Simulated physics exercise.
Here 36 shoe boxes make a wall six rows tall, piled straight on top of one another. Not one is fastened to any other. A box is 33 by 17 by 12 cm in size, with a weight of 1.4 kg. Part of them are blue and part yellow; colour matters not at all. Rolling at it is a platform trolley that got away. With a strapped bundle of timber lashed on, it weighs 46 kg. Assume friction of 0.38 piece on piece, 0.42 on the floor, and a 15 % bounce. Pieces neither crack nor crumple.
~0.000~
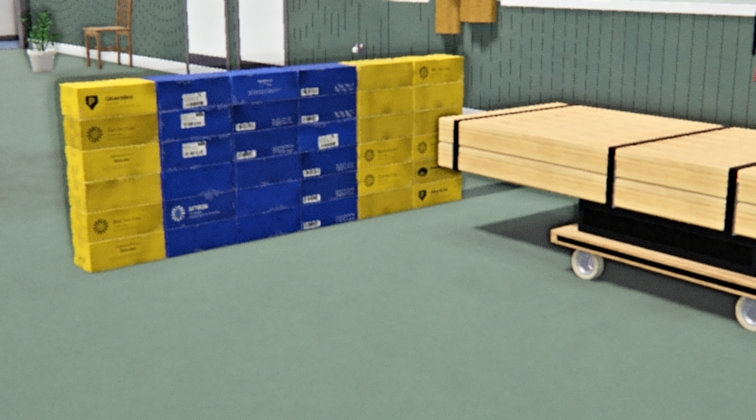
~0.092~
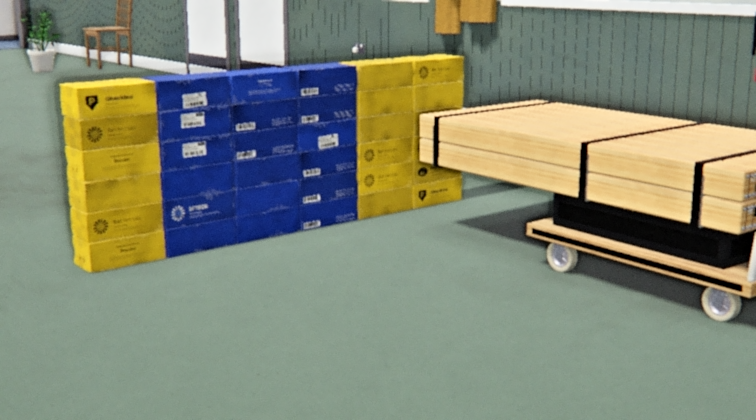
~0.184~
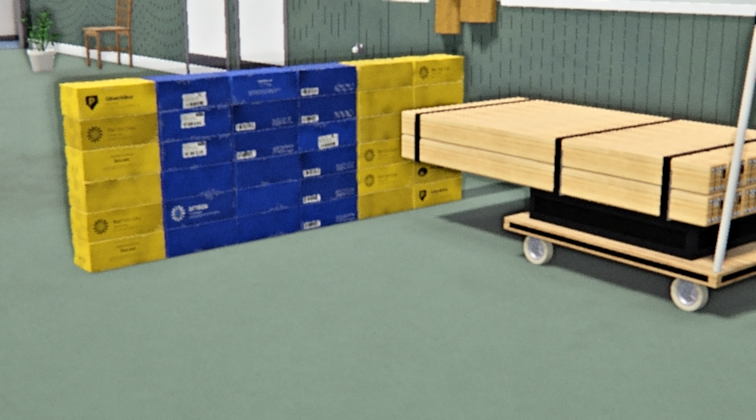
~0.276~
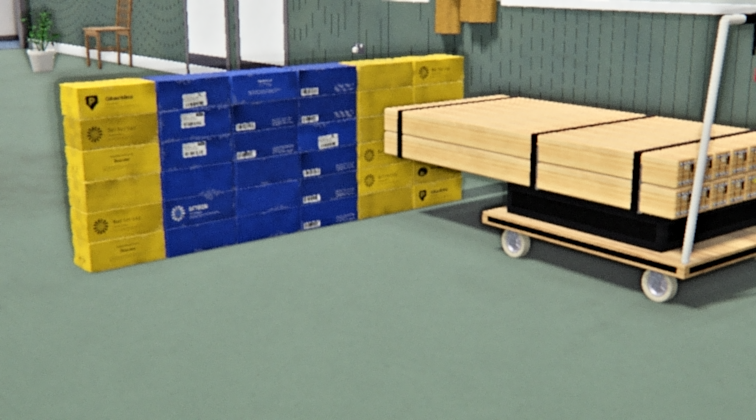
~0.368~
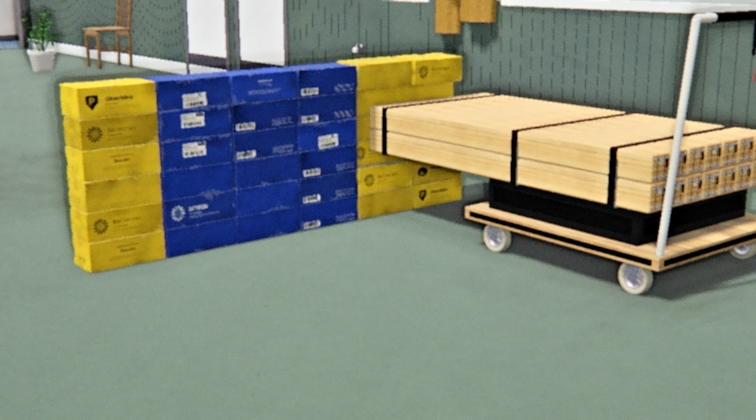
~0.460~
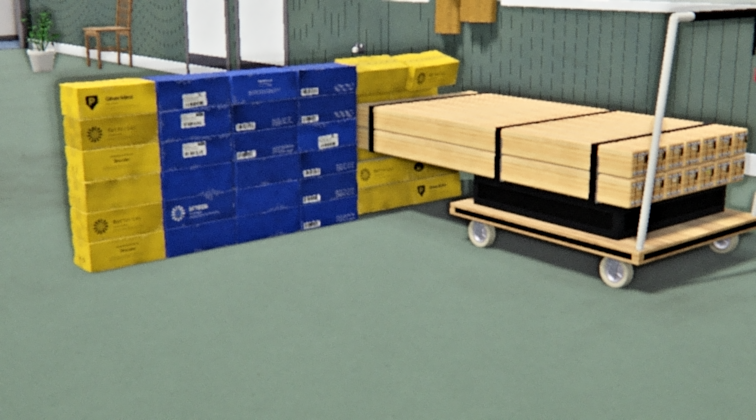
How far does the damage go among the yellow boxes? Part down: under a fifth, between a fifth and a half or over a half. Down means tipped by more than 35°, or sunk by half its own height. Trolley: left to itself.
Down fraction: Past the halfway mark.
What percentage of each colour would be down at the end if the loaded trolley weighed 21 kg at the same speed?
You'd get yellow at 60 and blue at 0 per cent down.
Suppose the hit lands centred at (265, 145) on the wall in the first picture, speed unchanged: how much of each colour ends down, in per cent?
For yellow it's 0 per cent, for blue 80 per cent.
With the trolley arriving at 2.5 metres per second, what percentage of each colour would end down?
Share down, in per cent: Yellow 60, blue 0.
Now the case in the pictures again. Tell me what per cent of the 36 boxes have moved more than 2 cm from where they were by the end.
The answer is 30 percent.
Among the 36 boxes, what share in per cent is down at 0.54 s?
0 %.
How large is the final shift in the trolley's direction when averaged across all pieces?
Roughly 25 cm.
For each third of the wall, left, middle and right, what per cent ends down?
0, 0 and 90 per cent, from left to right.
After 0.54 s, load 24 cm past the wall's line, still rolling; none of the 18 yellow boxes down (0 of 36 in all colours); top yellow box leaning 24°, 50 mm lower.
After 0.72 s, load 40 cm past the wall's line, still rolling; 10 of the 18 yellow boxes down (10 of 36 in all colours); top yellow box 8 cm lower.
After 1.06 s, load 69 cm past the wall's line, still rolling; 11 of the 18 yellow boxes down (11 of 36 in all colours); top yellow box 8 cm lower.
After 1.76 s, load 1.14 m past the wall's line, still rolling; 11 of the 18 yellow boxes down (11 of 36 in all colours); top yellow box 8 cm lower.
At rest (3.1 s), load 1.17 m past the wall's line, stopped; 11 of the 18 yellow boxes down (11 of 36 in all colours); top yellow box 8 cm lower; top blue box unmoved. That is 61 per cent. As the last picture would show them, middles, top yellow box near (245, 78), top blue box near (255, 85).
